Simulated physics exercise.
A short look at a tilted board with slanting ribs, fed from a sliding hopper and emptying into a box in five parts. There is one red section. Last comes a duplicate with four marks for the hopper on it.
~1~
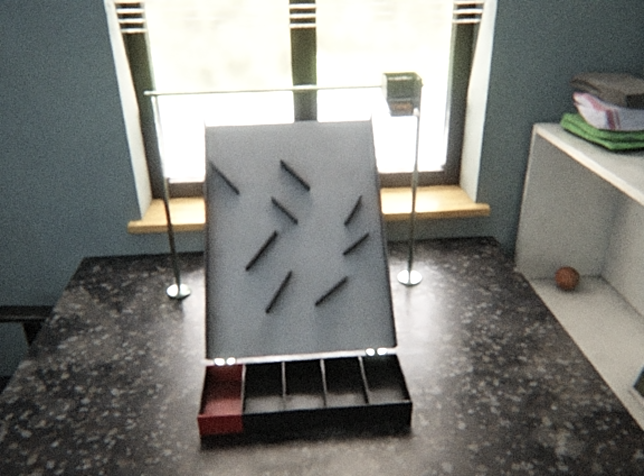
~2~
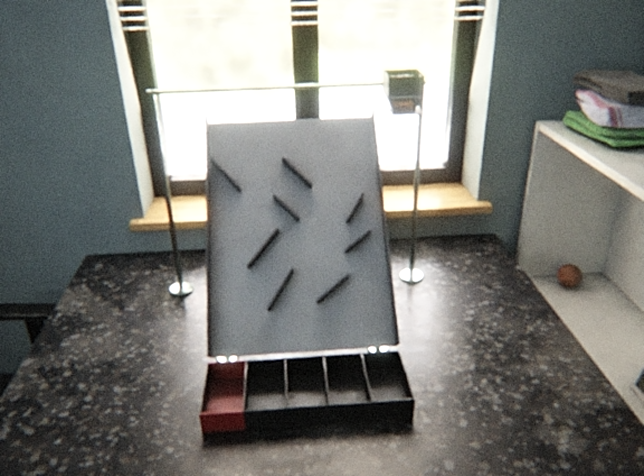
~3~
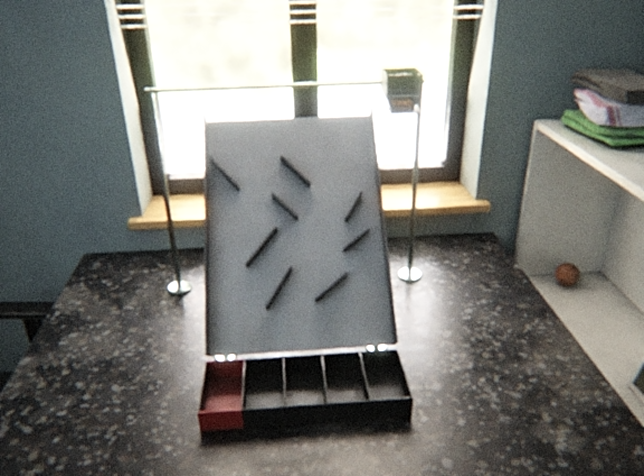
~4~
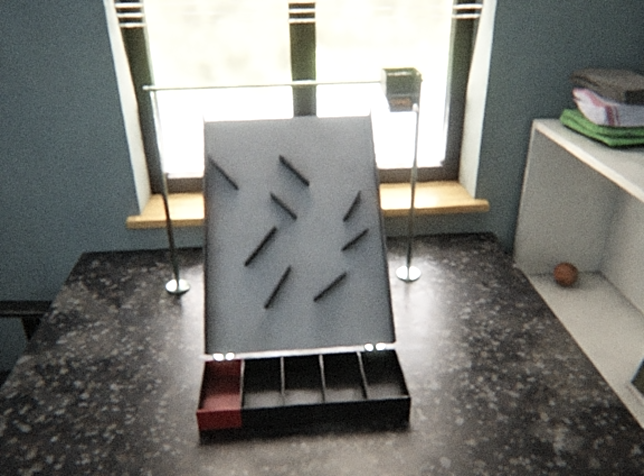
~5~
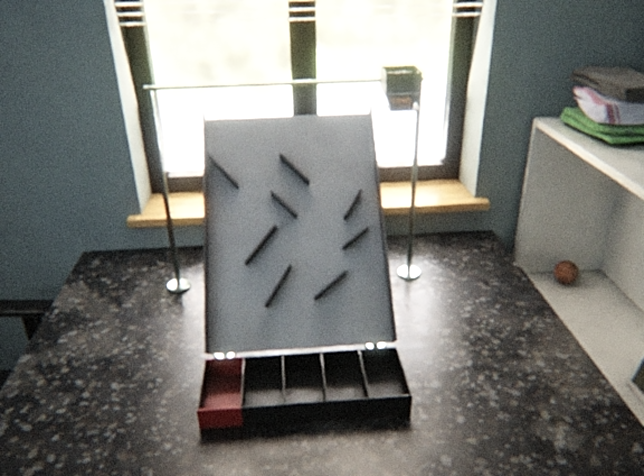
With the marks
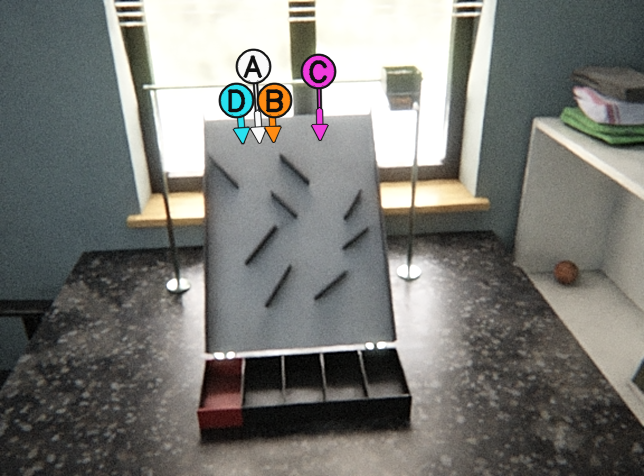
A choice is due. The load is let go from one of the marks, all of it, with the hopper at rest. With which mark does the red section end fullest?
I would pick mark D.
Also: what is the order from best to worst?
Best to worst: D, A, B, C.
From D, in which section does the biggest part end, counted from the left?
The first.
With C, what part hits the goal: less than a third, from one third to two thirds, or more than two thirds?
Mark C gives less than a third.
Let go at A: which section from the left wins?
The first from the left.
On the marked copy, mark A meets the board at (259, 137); mark B meets the board at (273, 136); mark C meets the board at (319, 134); mark D meets the board at (242, 137).
Choosing A, most in the red section, about a quarter in other sections.
Choosing B, about half in the red section, about half in other sections, a stray few held on the board.
Choosing C, a small part in the red section, nearly all in other sections.
Choosing D, nearly all in the red section, a small part in other sections.
